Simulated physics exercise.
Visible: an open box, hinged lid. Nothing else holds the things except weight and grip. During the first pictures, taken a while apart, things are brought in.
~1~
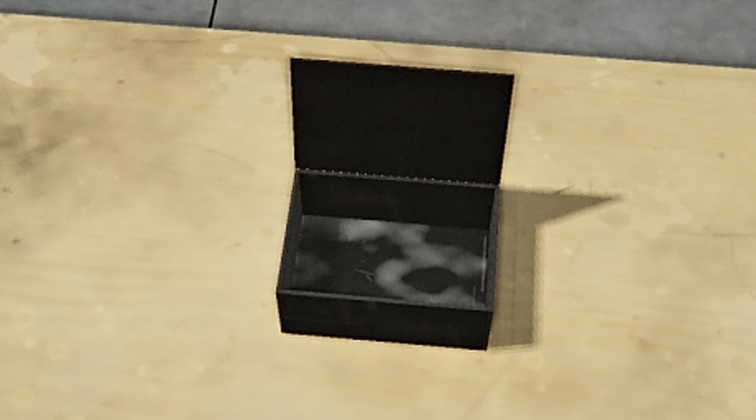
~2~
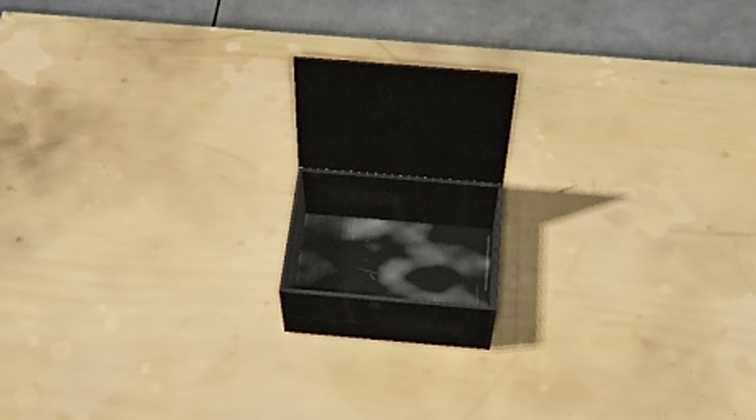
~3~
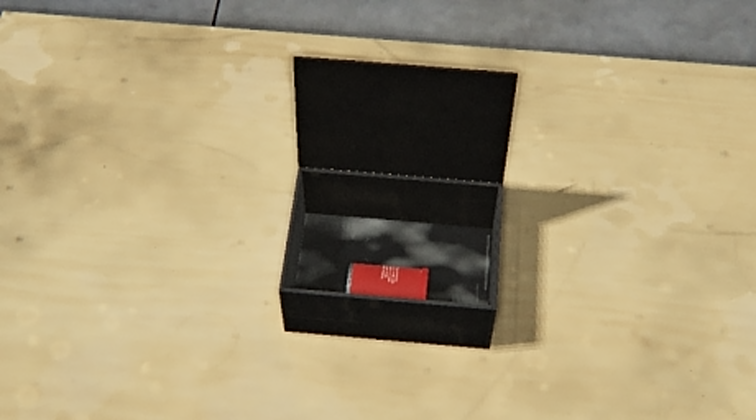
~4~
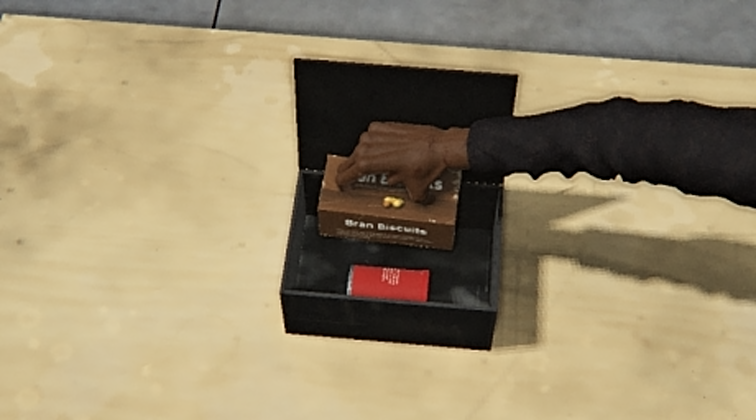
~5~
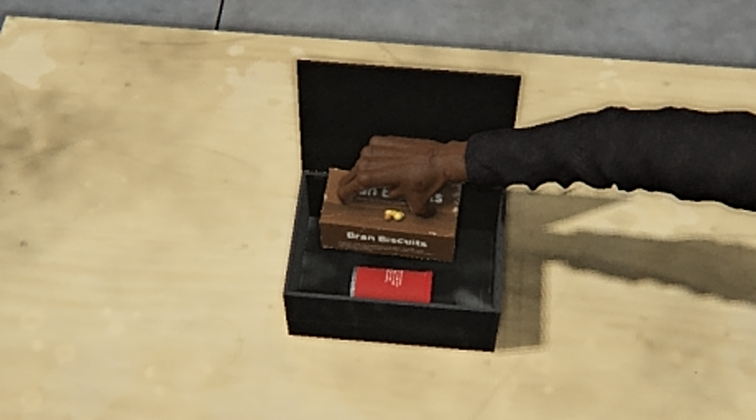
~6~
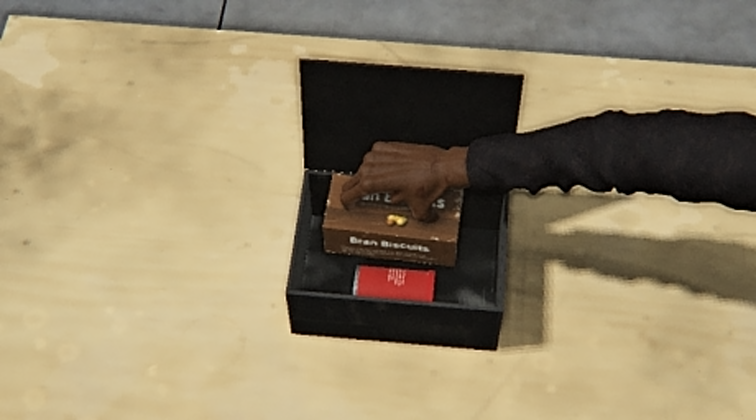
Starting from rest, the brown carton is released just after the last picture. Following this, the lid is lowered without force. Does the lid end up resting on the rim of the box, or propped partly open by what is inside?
My guess: The lid reaches the rim.
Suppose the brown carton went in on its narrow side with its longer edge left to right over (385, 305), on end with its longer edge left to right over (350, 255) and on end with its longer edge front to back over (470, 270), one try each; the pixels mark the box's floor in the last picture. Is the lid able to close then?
Try 1: Lid shut; try 2: Lid not shut; try 3: Lid not shut.
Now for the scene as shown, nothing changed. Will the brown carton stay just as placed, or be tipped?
By the end it has kept its angle.
Then, 0.30 s on from there, brown carton shifted a little near (395, 247).
Then, 1.50 s on from there, lid 66° above the rim; brown carton shifted a little near (396, 247).
Then, 1.80 s on from there, lid 34° above the rim; brown carton shifted a little near (396, 247).
Then, 2.00 s on from there, lid 7° above the rim; brown carton shifted a little near (396, 247).
In the end, lid shut; moved from the start, brown carton; red tin unmoved. At the end, from the last picture's camera, brown carton near (396, 247).
